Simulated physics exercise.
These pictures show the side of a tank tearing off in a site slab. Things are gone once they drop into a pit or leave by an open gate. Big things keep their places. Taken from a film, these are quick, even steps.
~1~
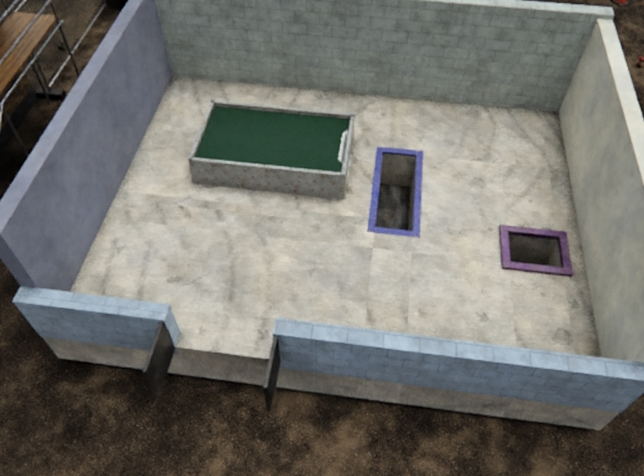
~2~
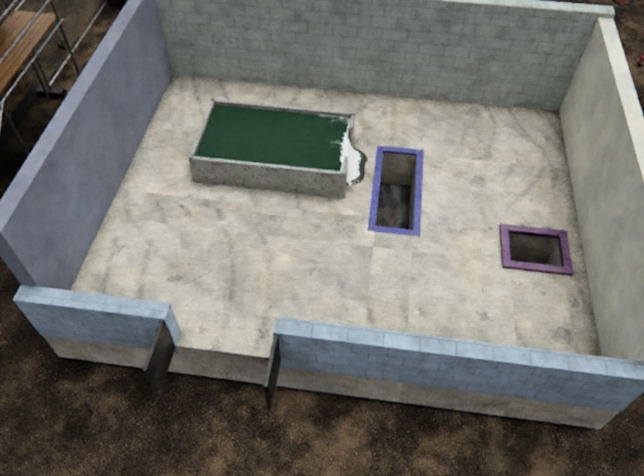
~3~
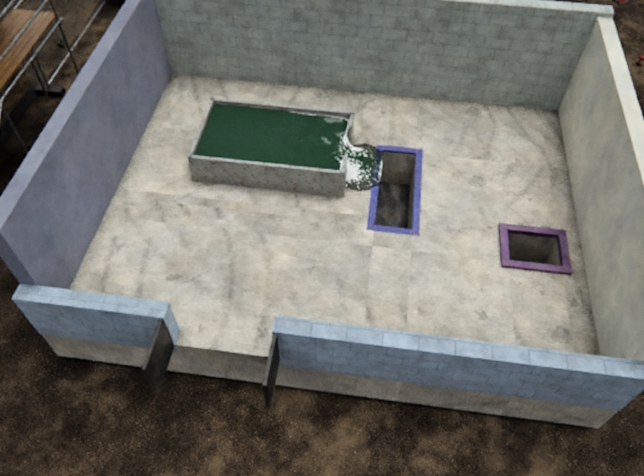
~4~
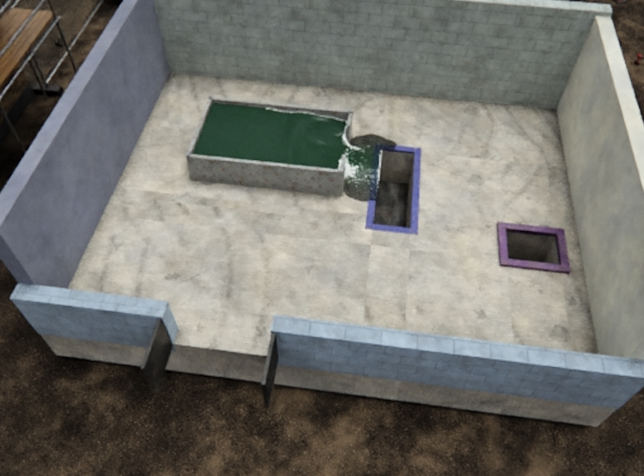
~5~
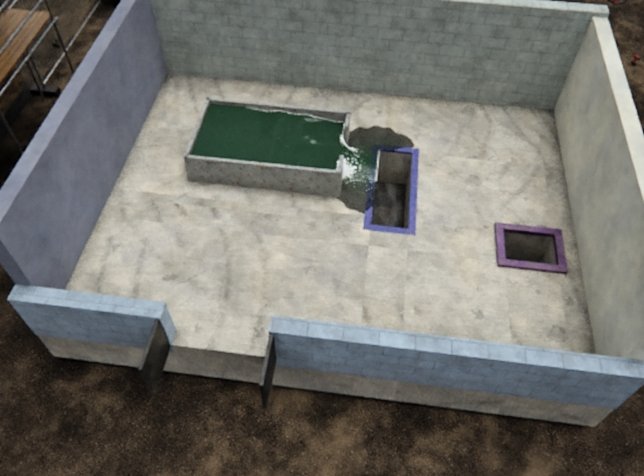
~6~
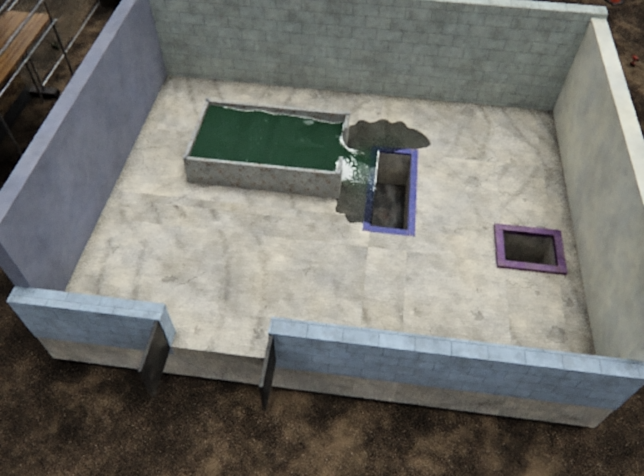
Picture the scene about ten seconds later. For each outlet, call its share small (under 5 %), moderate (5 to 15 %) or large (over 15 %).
The gate - small, the blue pit - large, the purple pit - small.
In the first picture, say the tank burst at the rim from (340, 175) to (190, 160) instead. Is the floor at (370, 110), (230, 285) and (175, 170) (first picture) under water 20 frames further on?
Unsoaked, then soaked, then unsoaked.
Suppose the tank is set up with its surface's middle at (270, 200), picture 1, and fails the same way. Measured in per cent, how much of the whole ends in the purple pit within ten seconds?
Within ten seconds the purple pit collects 6 percent of the total.
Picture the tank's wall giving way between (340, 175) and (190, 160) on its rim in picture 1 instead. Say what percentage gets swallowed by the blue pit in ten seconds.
About 2 percent ends up in the blue pit, by my reckoning.
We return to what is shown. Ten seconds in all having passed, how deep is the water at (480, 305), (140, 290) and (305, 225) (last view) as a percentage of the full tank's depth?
Going place by place: 0 %, 0 % and 0 %.
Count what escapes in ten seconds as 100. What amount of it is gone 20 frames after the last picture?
It comes to around 55 per cent.
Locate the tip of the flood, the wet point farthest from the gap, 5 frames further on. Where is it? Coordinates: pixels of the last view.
(448, 119).
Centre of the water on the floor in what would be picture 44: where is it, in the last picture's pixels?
I'd put my finger on (304, 156).
A moment on, water covers 5 % of the floor; the gate 0 %, the blue pit 14 %, the purple pit 0 %.
Next, water covers 5 % of the floor; the gate 0 %, the blue pit 25 %, the purple pit 0 %.
Then, water covers 5 % of the floor; the gate 0 %, the blue pit 37 %, the purple pit 0 %.
Later, water covers 10 % of the floor; the gate 0 %, the blue pit 52 %, the purple pit 0 %.
In the end, water covers 15 % of the floor; the gate 0 %, the blue pit 65 %, the purple pit 0 %.
